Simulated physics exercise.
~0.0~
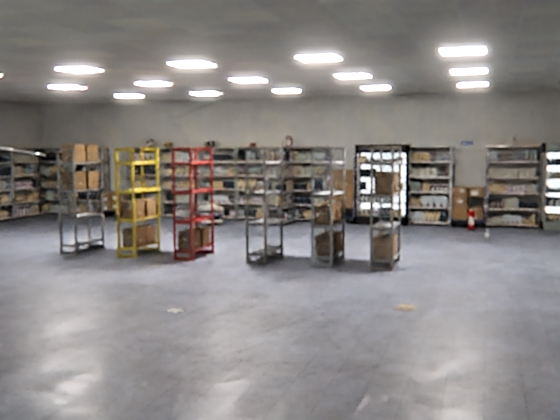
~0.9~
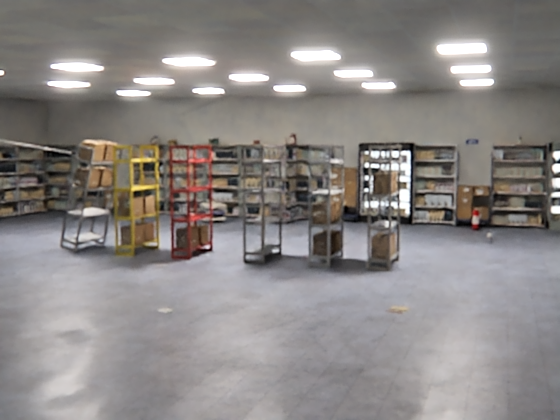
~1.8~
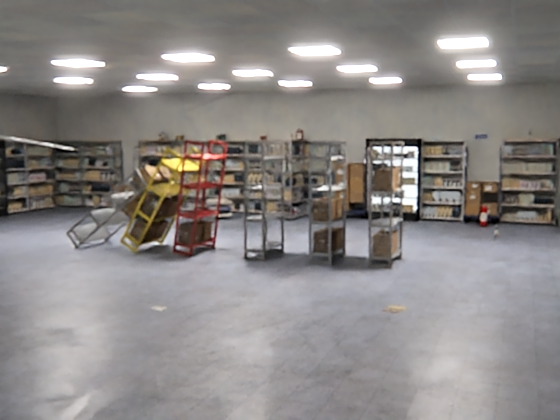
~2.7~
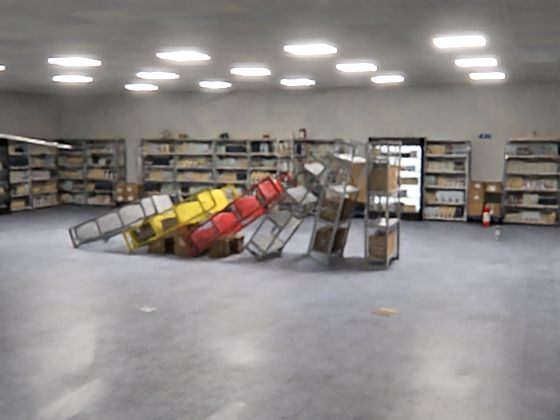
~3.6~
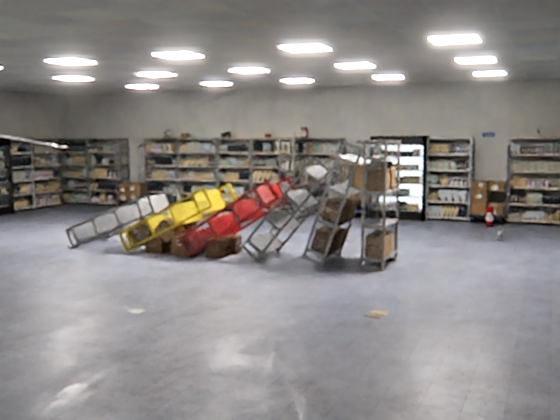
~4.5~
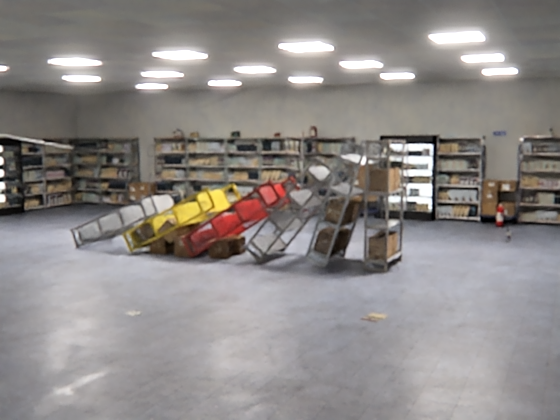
In the video, six freestanding shelving racks stand in a row in a storeroom; the leftmost tips rightward into the yellow one, then the red and two grey racks lean over in turn, spilling cartons, until they rest slanted against the last rack, which stays upright.
